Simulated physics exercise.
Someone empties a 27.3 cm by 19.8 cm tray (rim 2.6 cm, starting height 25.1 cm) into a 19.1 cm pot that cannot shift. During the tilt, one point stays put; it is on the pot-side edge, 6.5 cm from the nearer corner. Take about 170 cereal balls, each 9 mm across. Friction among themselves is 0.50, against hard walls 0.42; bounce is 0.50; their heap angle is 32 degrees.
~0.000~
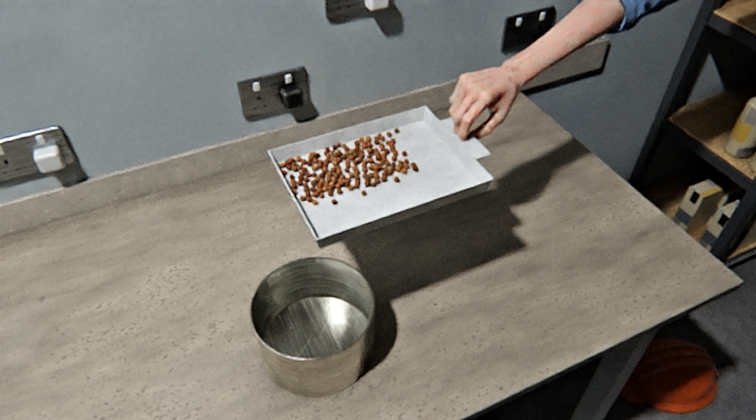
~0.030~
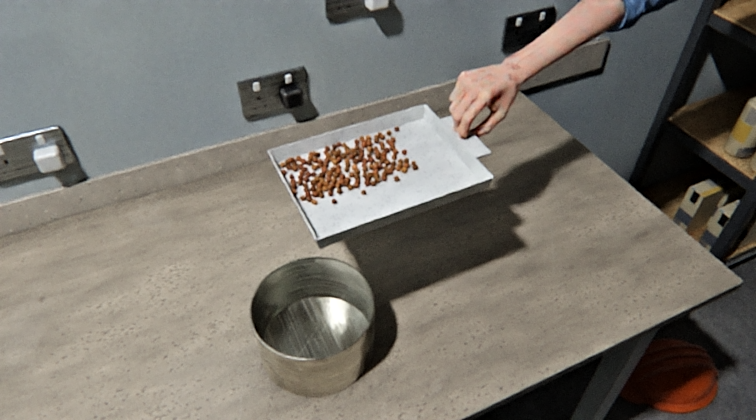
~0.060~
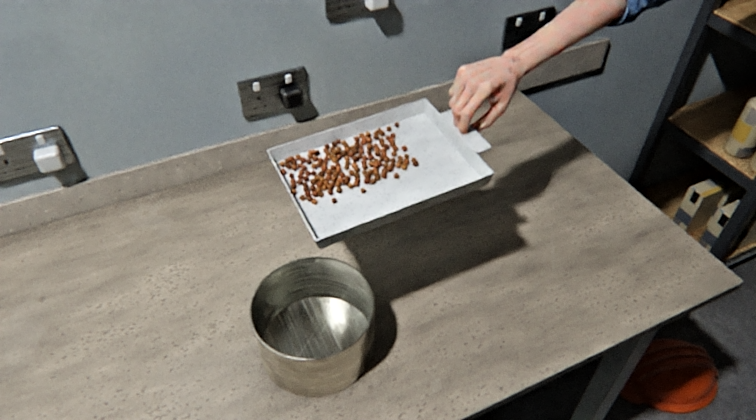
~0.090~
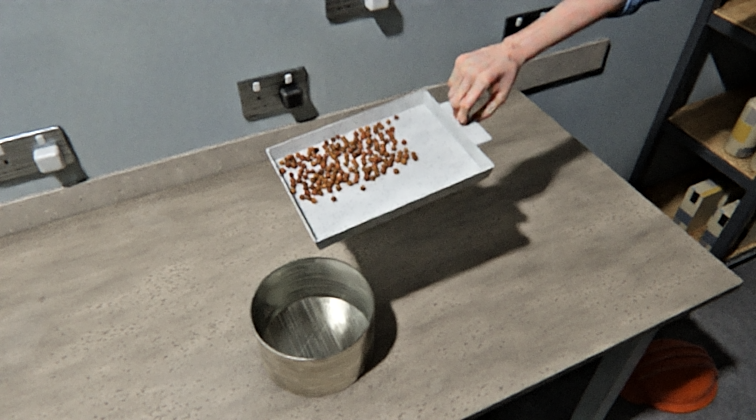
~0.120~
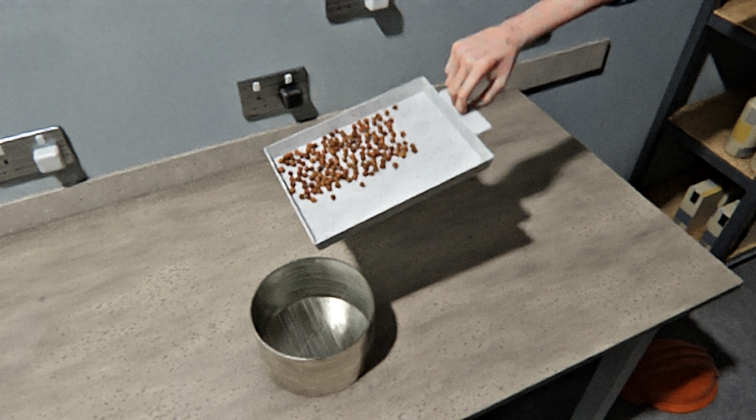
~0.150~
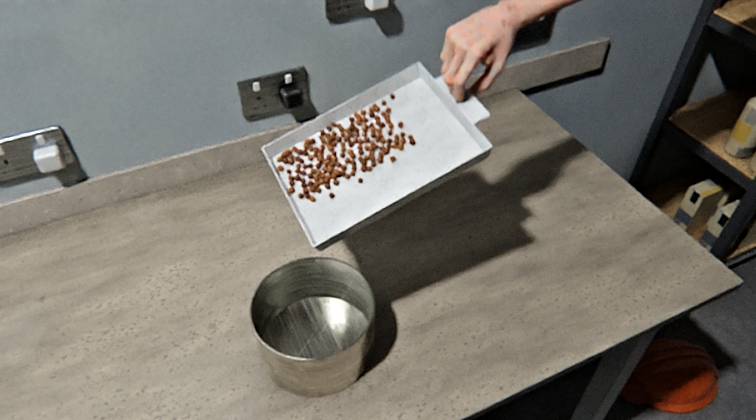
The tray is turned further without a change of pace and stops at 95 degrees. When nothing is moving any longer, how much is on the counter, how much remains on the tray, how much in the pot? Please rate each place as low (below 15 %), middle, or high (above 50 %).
Counter: Middle, tray: Low, pot: High.
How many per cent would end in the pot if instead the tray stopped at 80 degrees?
That would be around 50 percent.
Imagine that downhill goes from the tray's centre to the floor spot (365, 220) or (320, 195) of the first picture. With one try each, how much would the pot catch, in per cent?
90 and 30 %.
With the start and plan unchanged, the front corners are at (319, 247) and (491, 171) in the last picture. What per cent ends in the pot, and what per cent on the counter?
That works out as pot 90 and counter 5.
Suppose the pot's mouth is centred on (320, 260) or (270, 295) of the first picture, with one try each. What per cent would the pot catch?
Close to 5 in a hundred, then close to 90 in a hundred.
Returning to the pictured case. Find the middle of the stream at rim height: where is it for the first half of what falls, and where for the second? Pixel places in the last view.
At about (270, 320), then at (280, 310).
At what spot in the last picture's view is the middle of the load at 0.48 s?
Look about (287, 193) in the last view.
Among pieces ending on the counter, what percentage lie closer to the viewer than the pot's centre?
Roughly 30 per cent.
After 0.35 s, tilt 58 degrees; the tray holds 100 %, the pot 0 %.
Then, at 0.48 s, tilt 84 degrees; the tray holds 100 %, the pot 0 %.
After 0.75 s, tilt 95 degrees; the tray holds 10 %, the pot 50 %.
By 2.1 s all is still; counter 25 %, tray 0 %, pot 75 %.
